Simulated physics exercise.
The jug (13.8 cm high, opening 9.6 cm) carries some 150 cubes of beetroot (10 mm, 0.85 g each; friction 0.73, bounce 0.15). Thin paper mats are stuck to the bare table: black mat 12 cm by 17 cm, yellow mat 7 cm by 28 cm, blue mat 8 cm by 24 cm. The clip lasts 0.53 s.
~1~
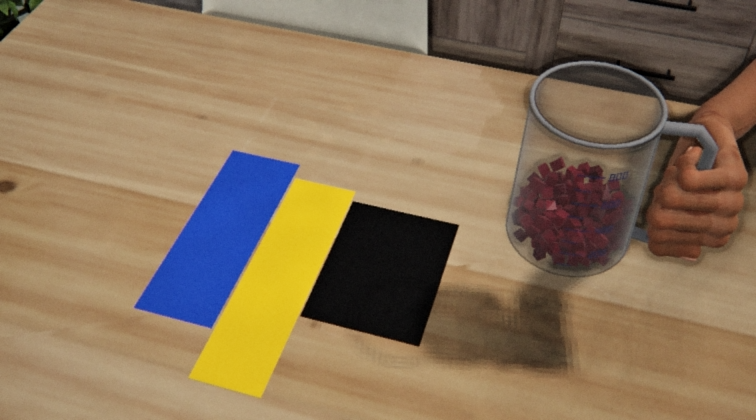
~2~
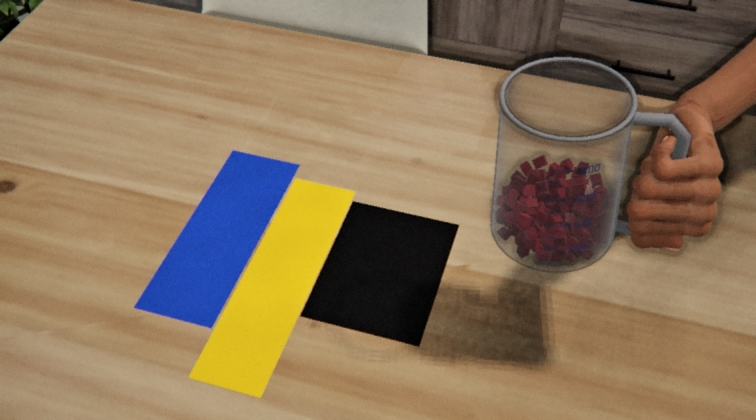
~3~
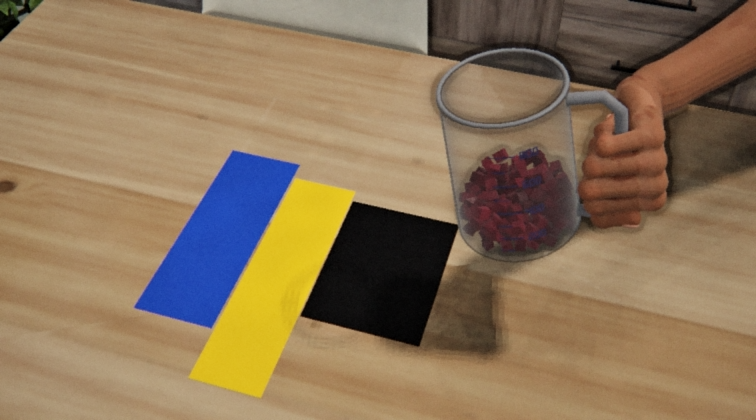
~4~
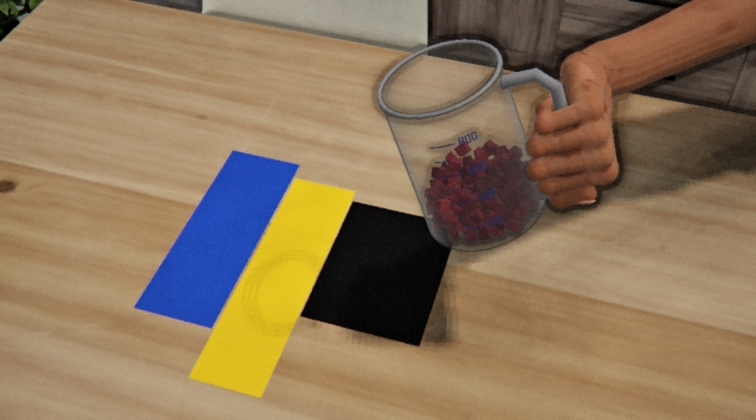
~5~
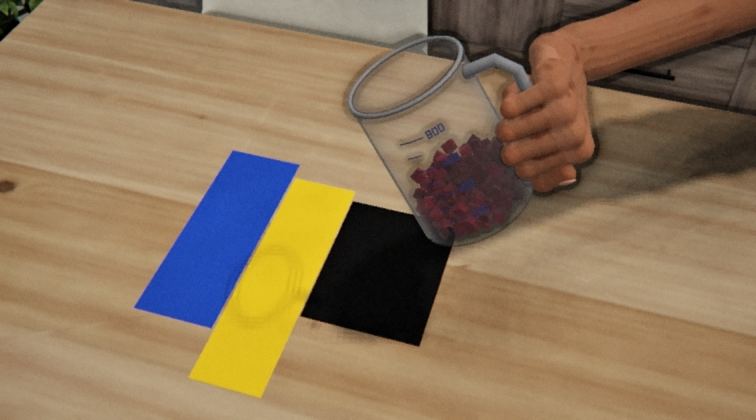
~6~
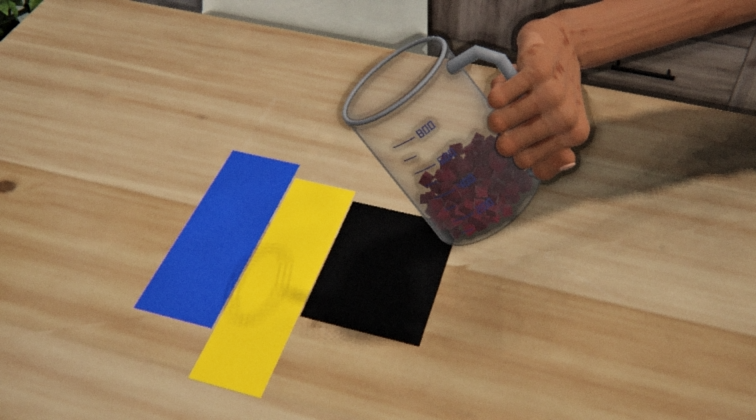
A light wooden table in a kitchen, with dark cabinets behind it, is seen from above at an angle by a still camera. Three flat mats, blue, yellow and black from left to right, lie on it, and at the right a hand grips a clear jug of dark red cubes. The hand carries the jug left toward the black mat, tilting it steadily further leftward.
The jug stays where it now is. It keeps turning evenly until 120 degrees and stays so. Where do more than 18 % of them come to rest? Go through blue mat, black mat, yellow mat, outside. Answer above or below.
Blue mat: Below, black mat: Above, yellow mat: Above, outside: Below.
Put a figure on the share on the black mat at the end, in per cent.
About 45 per cent.
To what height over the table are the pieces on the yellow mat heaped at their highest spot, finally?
About 1.5 cm.
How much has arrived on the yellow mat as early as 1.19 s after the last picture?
About 5 per cent by then.
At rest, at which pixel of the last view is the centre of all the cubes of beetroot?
At about (316, 272).
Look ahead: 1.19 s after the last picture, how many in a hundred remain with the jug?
Roughly 55 per cent.
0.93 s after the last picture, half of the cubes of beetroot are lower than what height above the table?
About 20 cm.
Then, 0.35 s after the last picture, tilt 68 degrees; jug 100 %; middle of all pieces on or above the table near (491, 174).
Then, 0.65 s after the last picture, tilt 93 degrees; jug 100 %; middle of all pieces on or above the table near (493, 166).
Then, 0.93 s after the last picture, tilt 116 degrees; jug 100 %; middle of all pieces on or above the table near (476, 161).
Then, 1.19 s after the last picture, tilt 120 degrees; yellow mat 5 %, jug 55 %, black mat 25 %, in the air 10 %; middle of all pieces on or above the table near (399, 204).
In the end, outside 10 %, yellow mat 35 %, jug 0 %, black mat 45 %, blue mat 10 %.
